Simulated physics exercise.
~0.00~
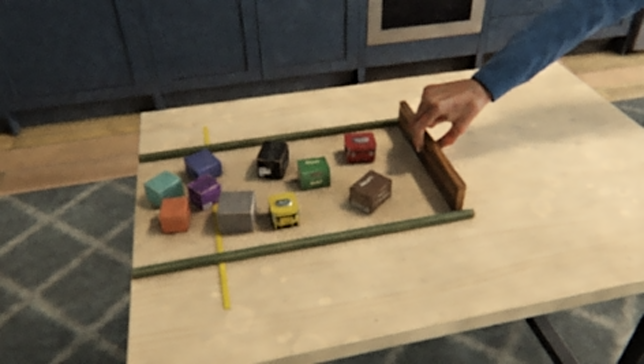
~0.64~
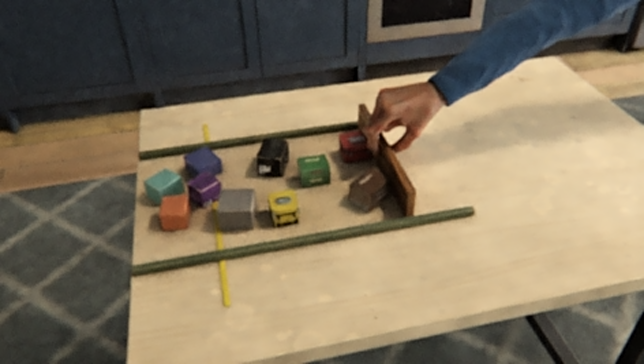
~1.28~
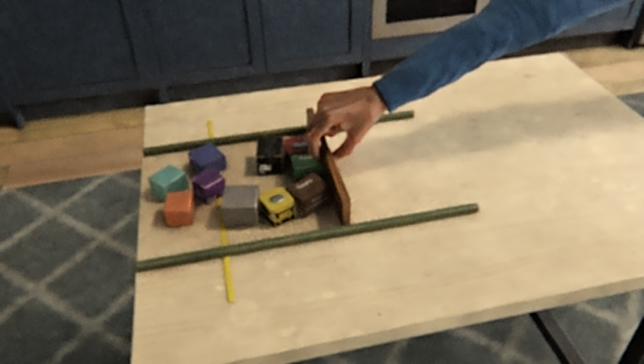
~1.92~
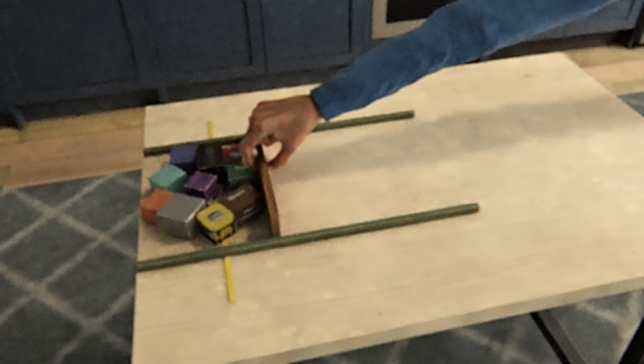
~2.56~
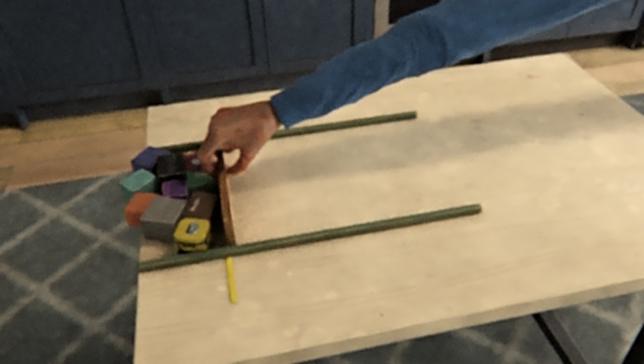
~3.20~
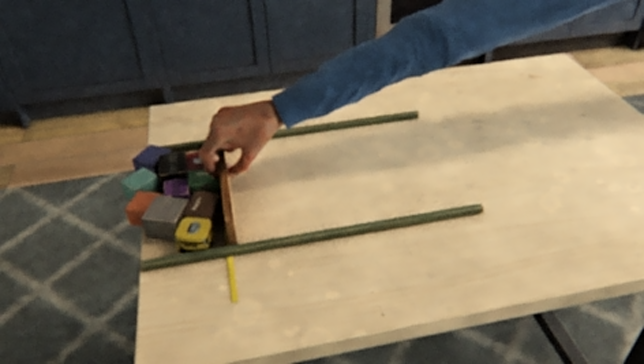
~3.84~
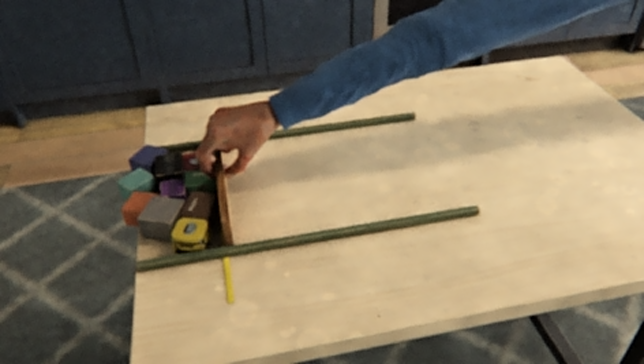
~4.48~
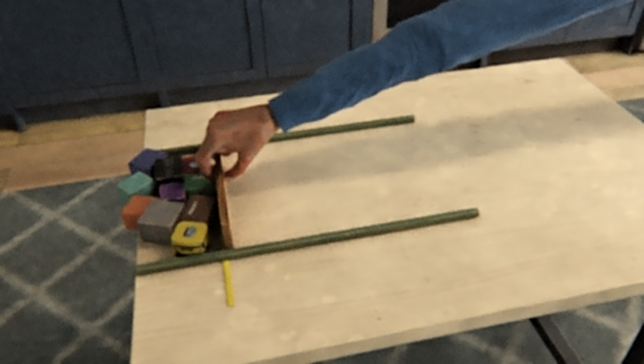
On a pale wooden table in front of dark blue cabinets, ten small boxes and blocks lie scattered between two green rails, with a strip of yellow tape near the left end. A hand in a blue sleeve holds an upright wooden board at the right and slides it left. The board gathers the red case and brown box first, then the green, black and yellow ones. Pushed on, they press into the gray, orange, turquoise and purple blocks, bunching everything at the table's left edge. The board stops by the tape, and the crowded pile stays still, with nothing fallen off.
